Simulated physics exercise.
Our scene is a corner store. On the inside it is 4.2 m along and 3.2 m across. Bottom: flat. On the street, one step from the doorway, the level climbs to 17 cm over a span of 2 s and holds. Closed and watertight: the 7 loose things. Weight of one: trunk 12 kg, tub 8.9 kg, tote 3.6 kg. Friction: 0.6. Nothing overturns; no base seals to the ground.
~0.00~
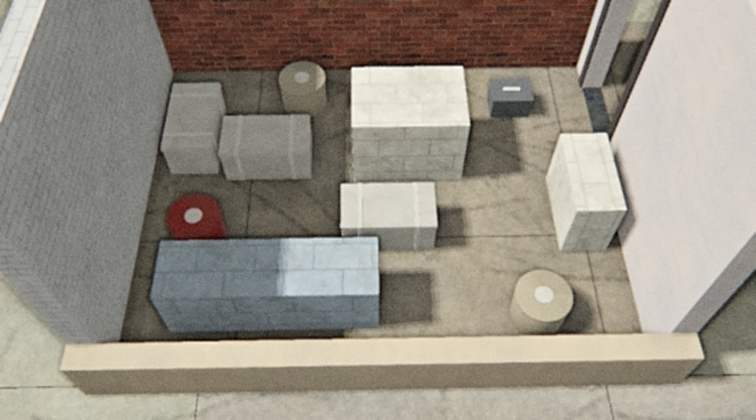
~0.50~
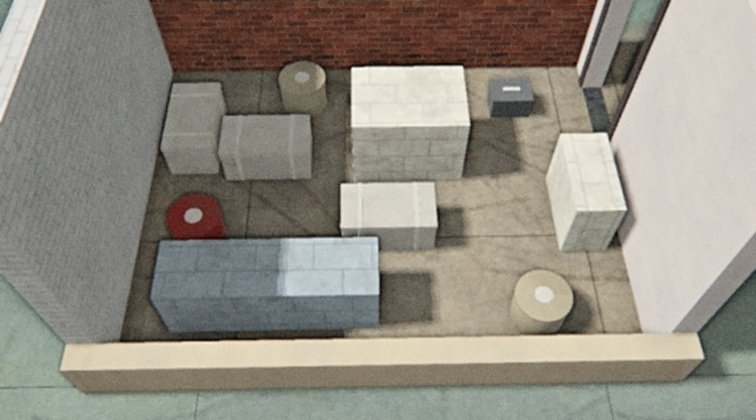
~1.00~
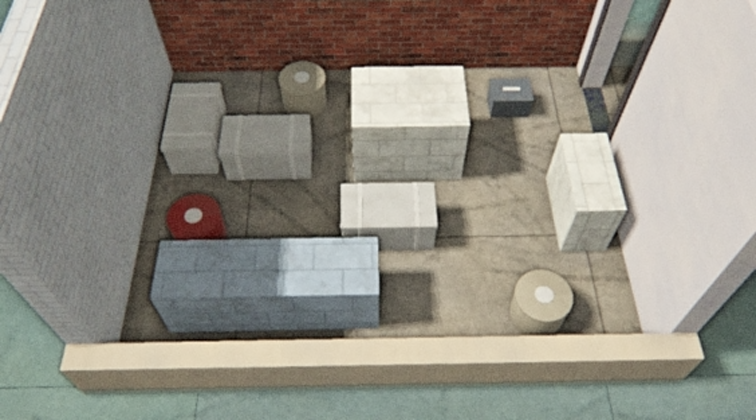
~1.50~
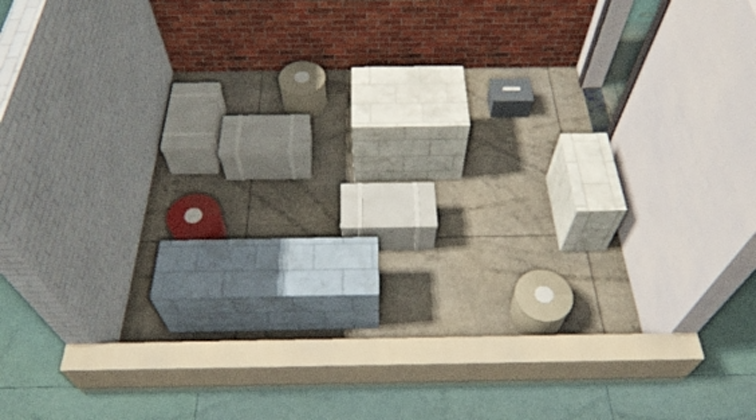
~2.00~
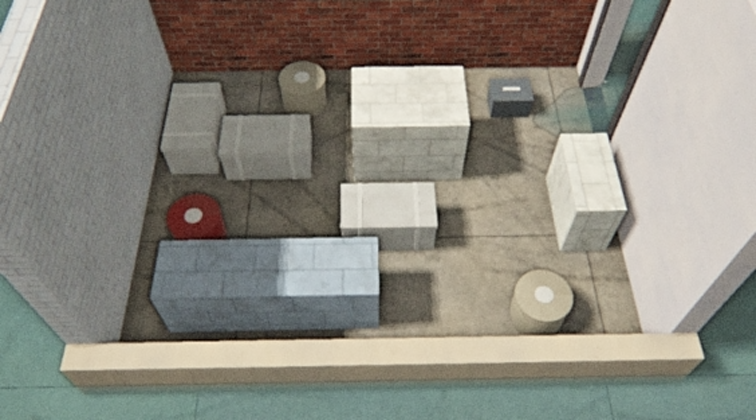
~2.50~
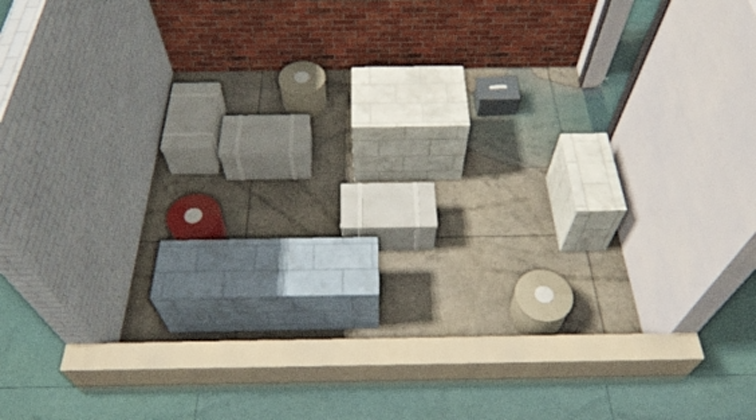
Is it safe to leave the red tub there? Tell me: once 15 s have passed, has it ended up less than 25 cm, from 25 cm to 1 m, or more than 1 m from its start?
It has gone more than 1 m.
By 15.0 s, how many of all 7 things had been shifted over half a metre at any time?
The answer here is 7.
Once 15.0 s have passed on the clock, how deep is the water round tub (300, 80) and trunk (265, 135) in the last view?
First roughly 7 cm, second roughly 11 cm.
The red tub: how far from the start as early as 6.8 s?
Close to 0 cm.
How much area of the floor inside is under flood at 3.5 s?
About 3.5 m2.
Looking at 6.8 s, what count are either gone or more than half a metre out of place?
2.
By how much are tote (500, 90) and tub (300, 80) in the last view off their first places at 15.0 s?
First 200 cm, then 80 cm.
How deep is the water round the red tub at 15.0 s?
Depth: About 11 cm.
After 3.5 s the red tub is near (194, 216), 0.0 m from its start, aground; 1 afloat.
After 6.8 s the red tub is near (194, 216), 0.0 m from its start, aground; 3 afloat.
After 11.0 s the red tub is near (235, 231), 0.4 m from its start, afloat; 6 afloat.
After 15.0 s the red tub is near (402, 219), 1.8 m from its start, afloat; 7 afloat.
